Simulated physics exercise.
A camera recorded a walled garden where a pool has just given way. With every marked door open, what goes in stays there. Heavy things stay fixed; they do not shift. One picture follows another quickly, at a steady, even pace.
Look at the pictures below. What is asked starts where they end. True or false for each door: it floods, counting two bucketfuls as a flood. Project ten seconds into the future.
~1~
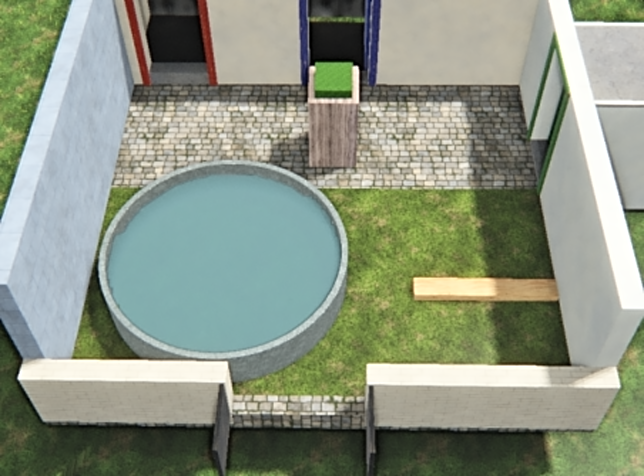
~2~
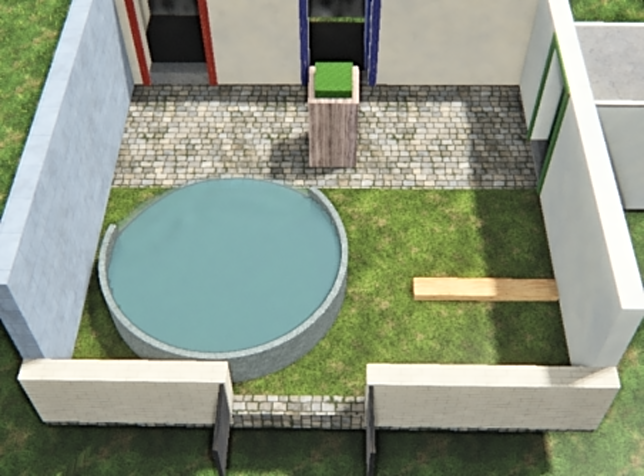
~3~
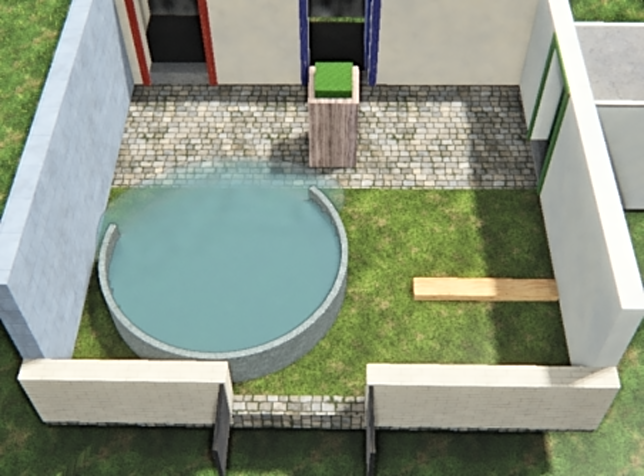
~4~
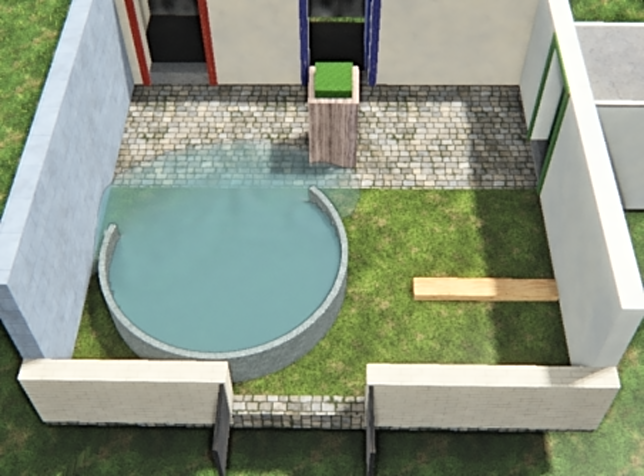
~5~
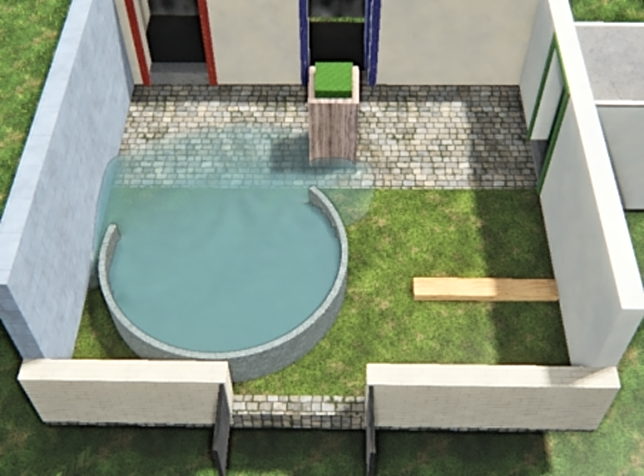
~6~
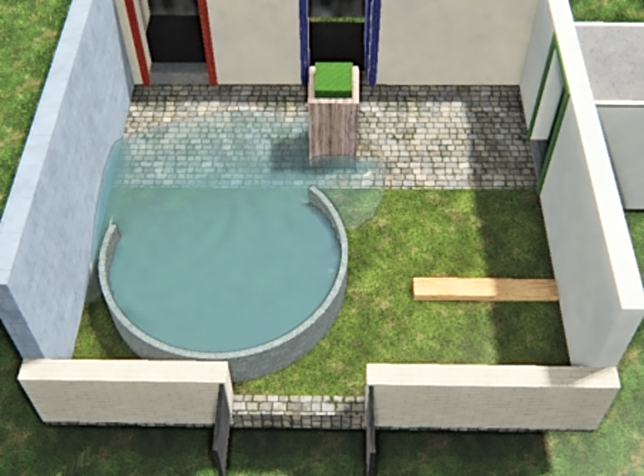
Blue door - true; red door - true; green door - true.
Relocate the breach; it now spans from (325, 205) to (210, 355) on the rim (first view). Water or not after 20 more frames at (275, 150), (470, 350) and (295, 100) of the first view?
Point one not reached; point two reached; point three not reached.
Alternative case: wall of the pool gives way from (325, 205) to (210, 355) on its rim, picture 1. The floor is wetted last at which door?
Last comes the red-painted one.
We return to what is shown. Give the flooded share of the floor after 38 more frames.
Roughly 80 percent, I'd say.
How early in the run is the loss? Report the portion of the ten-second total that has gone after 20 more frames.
I'd estimate some 50 per cent.
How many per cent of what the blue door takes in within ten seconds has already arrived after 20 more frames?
Close to 45 out of every hundred.
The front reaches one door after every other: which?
Going by the pictures, I'd say the green one.
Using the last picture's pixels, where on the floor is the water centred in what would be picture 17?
I'd point to (217, 197).
A moment on, water covers 40 % of the floor; the blue door wet at the sill, nothing in, the red door wet at the sill, nothing in, the green door not reached.
Next, water covers 50 % of the floor; the blue door under two buckets in, the red door over two buckets in, the green door not reached.
Then, water covers 70 % of the floor; the blue door over two buckets in, the red door far over two buckets in, the green door wet at the sill, nothing in.
Later, water covers 80 % of the floor; the blue door far over two buckets in, the red door far over two buckets in, the green door over two buckets in.
In the end, water covers 95 % of the floor; the blue door far over two buckets in, the red door far over two buckets in, the green door over two buckets in.
